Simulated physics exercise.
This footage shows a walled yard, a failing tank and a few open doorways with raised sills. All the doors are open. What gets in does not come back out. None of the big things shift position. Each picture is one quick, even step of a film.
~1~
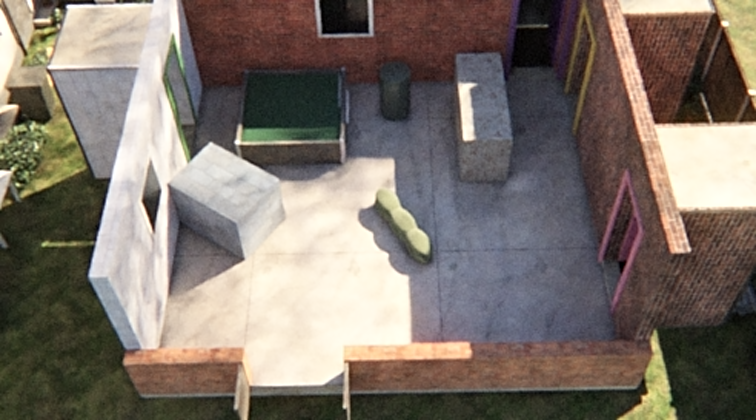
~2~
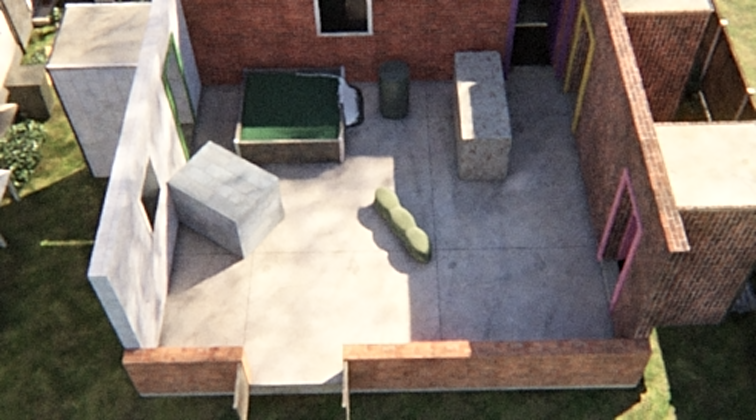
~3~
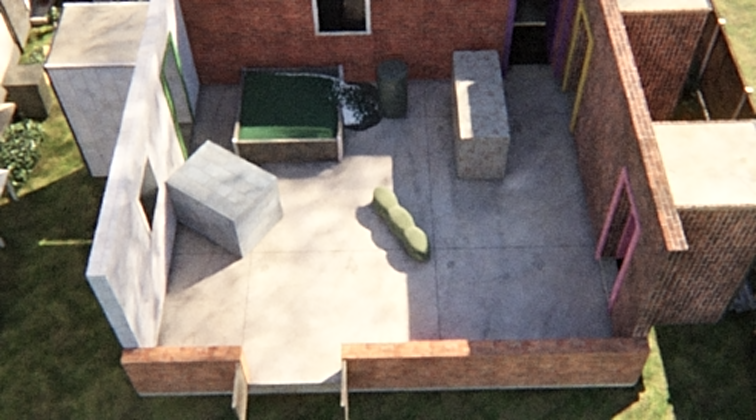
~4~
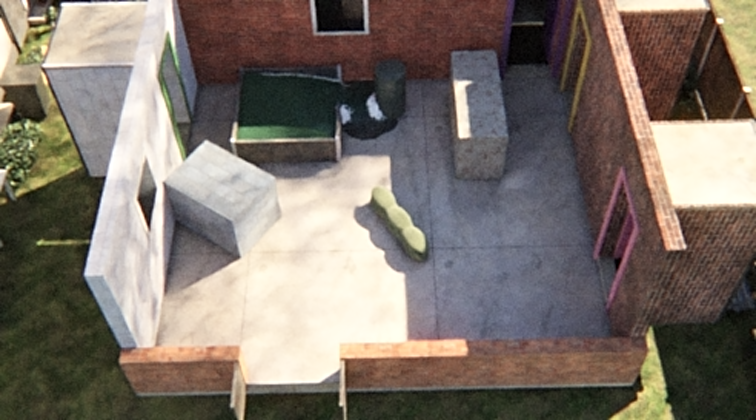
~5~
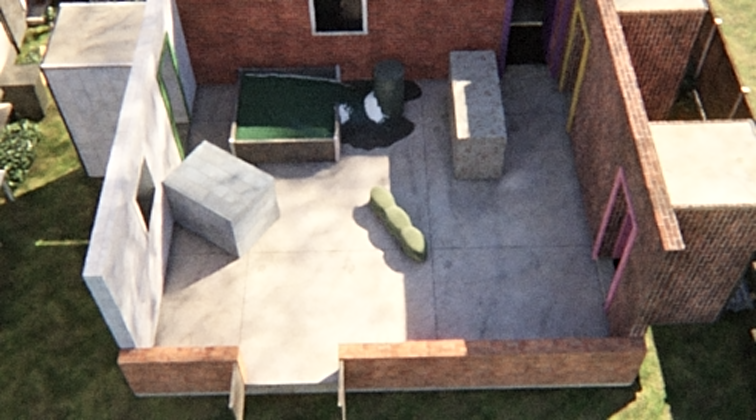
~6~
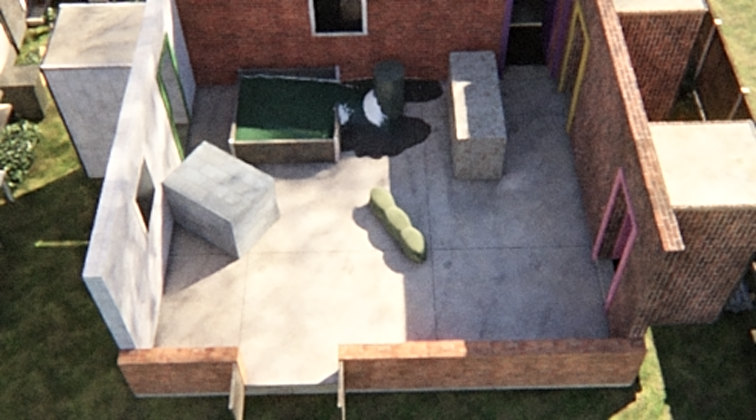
Dark water burst from the right side of the green-topped tank by the back brick wall, splashed white against a dark round post, then spread around it in a dark puddle toward the tall grey block.
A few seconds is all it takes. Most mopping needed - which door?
Yellow door.
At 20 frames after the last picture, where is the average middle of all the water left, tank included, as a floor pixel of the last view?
It's close to (356, 136).
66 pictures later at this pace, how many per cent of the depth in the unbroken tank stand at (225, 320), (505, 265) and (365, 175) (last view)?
Respectively 2, 12 and 6 per cent.
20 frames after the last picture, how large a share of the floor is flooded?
My guess is around 35 in a hundred.
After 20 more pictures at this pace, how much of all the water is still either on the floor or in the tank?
98 percent or thereabouts.
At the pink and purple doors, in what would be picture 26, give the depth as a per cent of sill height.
I'd say around 0 and 90 in a hundred.
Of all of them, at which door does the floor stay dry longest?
It's the pink-painted one.
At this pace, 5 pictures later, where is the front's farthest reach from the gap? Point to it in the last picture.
The wet point farthest out is around (525, 83).
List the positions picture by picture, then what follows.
Still water in the water tank at (293, 108), in the first picture.
The front is at (355, 90), out from the gap at (342, 100), in the second picture.
Water pours out at (340, 101) and has run to (379, 116), in the third picture.
Water pours out at (338, 101) and has run to a hidden place, in the fourth picture.
The front is at (416, 90), out from the gap at (337, 101), in the fifth picture.
Water pours out at (337, 101) and has run to (434, 85), in the sixth picture.
A moment on, water covers 10 % of the floor; purple door wet at the sill, nothing in, yellow door not reached, pink door not reached, green door not reached.
Next, water covers 20 % of the floor; purple door wet at the sill, nothing in, yellow door a trickle in, pink door not reached, green door not reached.
Then, water covers 35 % of the floor; purple door a trickle in, yellow door some in, pink door not reached, green door not reached.
Later, water covers 60 % of the floor; purple door a trickle in, yellow door some in, pink door wet at the sill, nothing in, green door wet at the sill, nothing in.
In the end, water covers 80 % of the floor; purple door a trickle in, yellow door a lot in, pink door wet at the sill, nothing in, green door wet at the sill, nothing in; the yellow door has let in the most.
